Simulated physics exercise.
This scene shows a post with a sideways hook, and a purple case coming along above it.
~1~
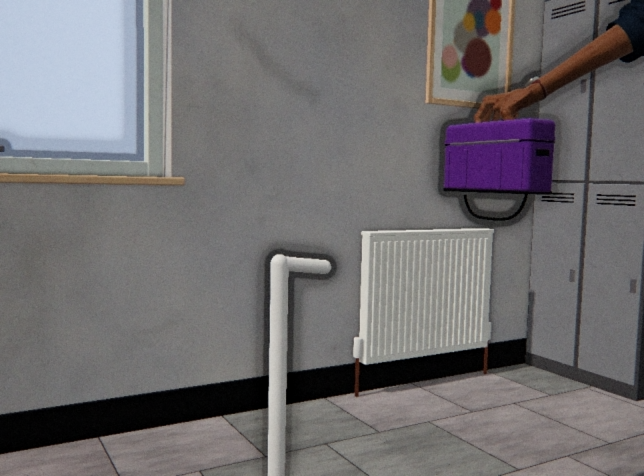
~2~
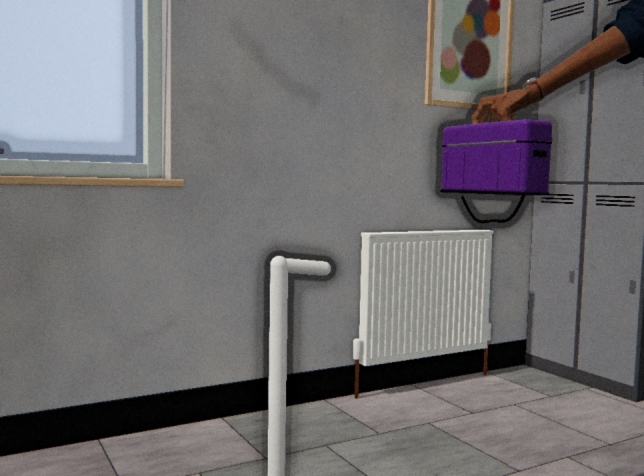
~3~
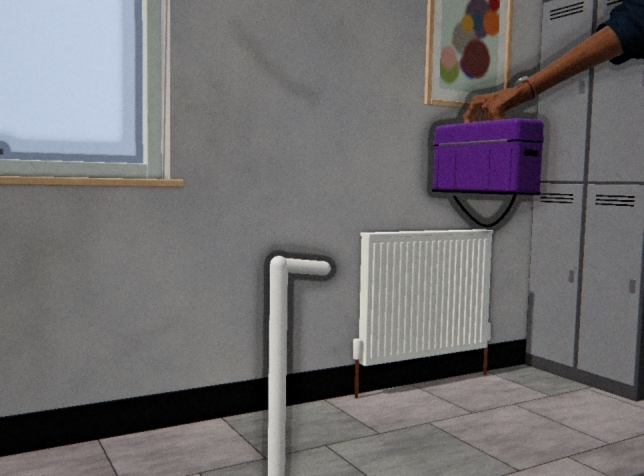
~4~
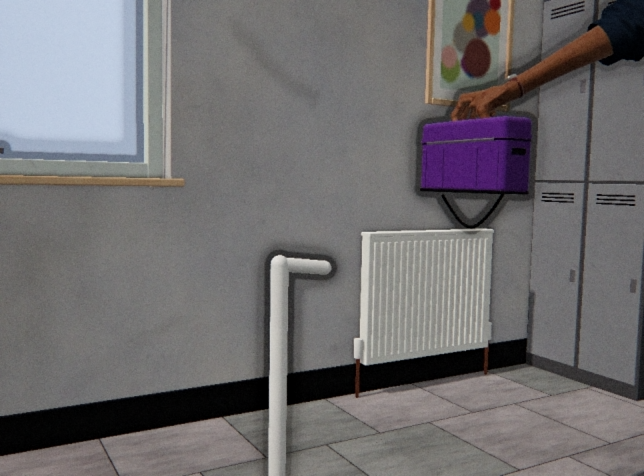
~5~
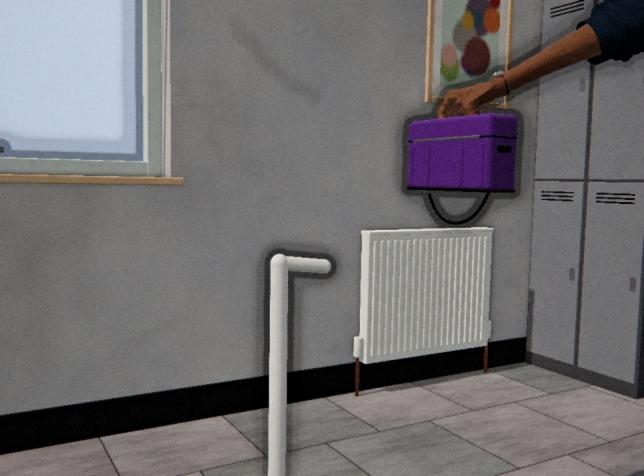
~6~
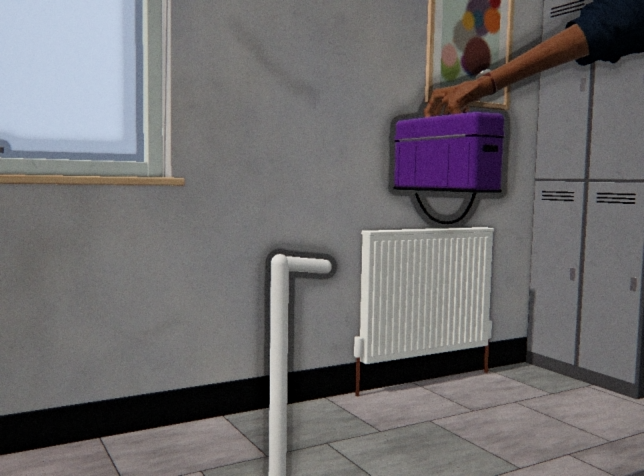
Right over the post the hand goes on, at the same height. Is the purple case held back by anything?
No. I expect it will slip past the post just fine.
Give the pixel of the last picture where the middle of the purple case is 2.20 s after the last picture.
Its middle is at roughly (161, 141).
Then, 1.14 s on from there, case over the post near (316, 148).
Then, 2.20 s on from there, case past the post near (161, 141).
In the end, case past the post near (79, 137). The purple case passes clear.
